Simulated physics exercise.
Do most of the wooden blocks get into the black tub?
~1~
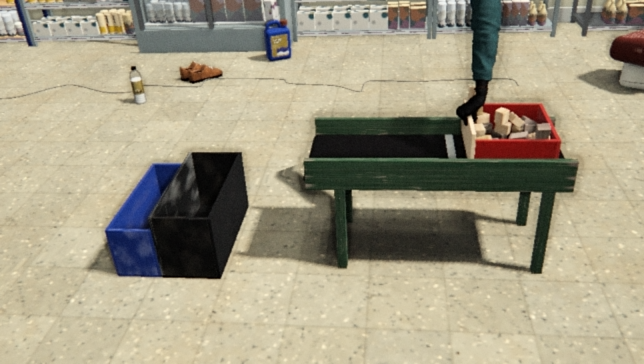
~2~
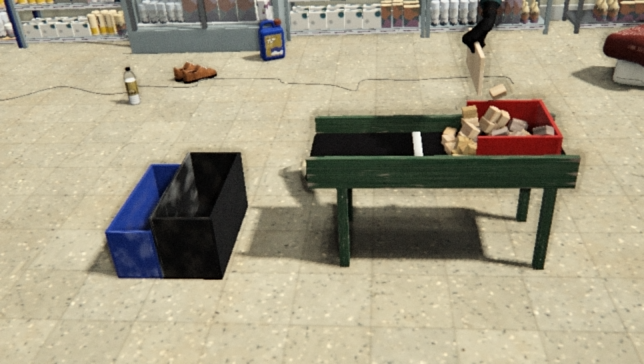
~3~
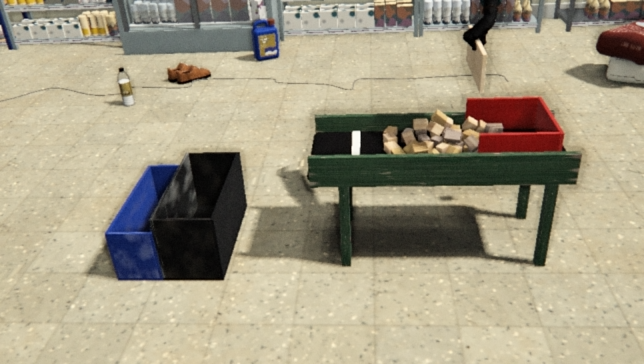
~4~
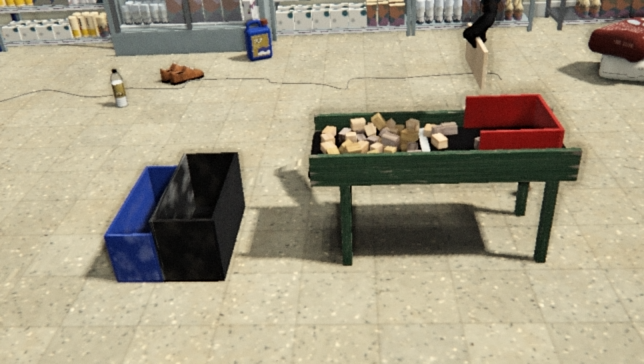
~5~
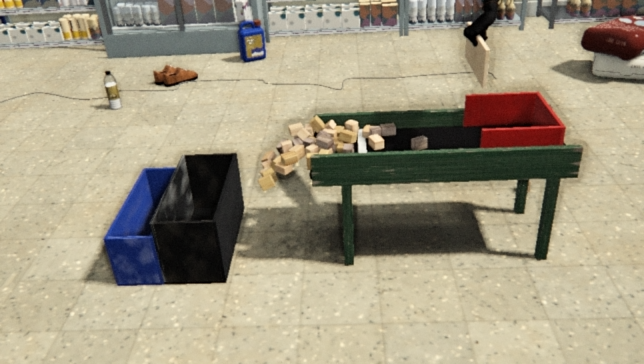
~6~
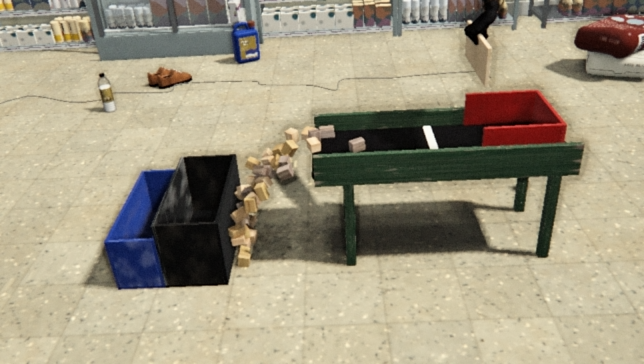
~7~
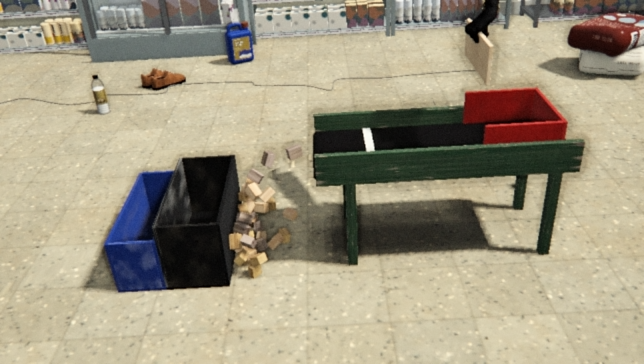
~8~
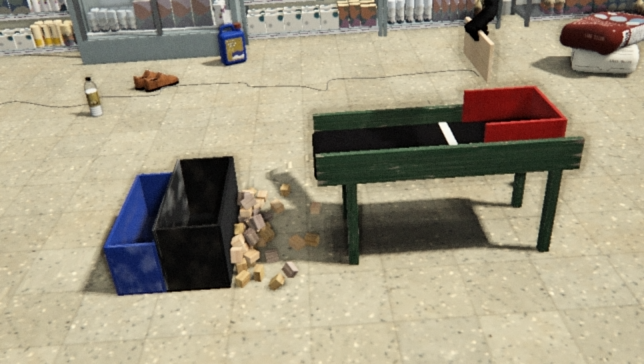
No, they drop off the end of the belt too soon and land on the floor short of the black tub, well over half of them ending there.
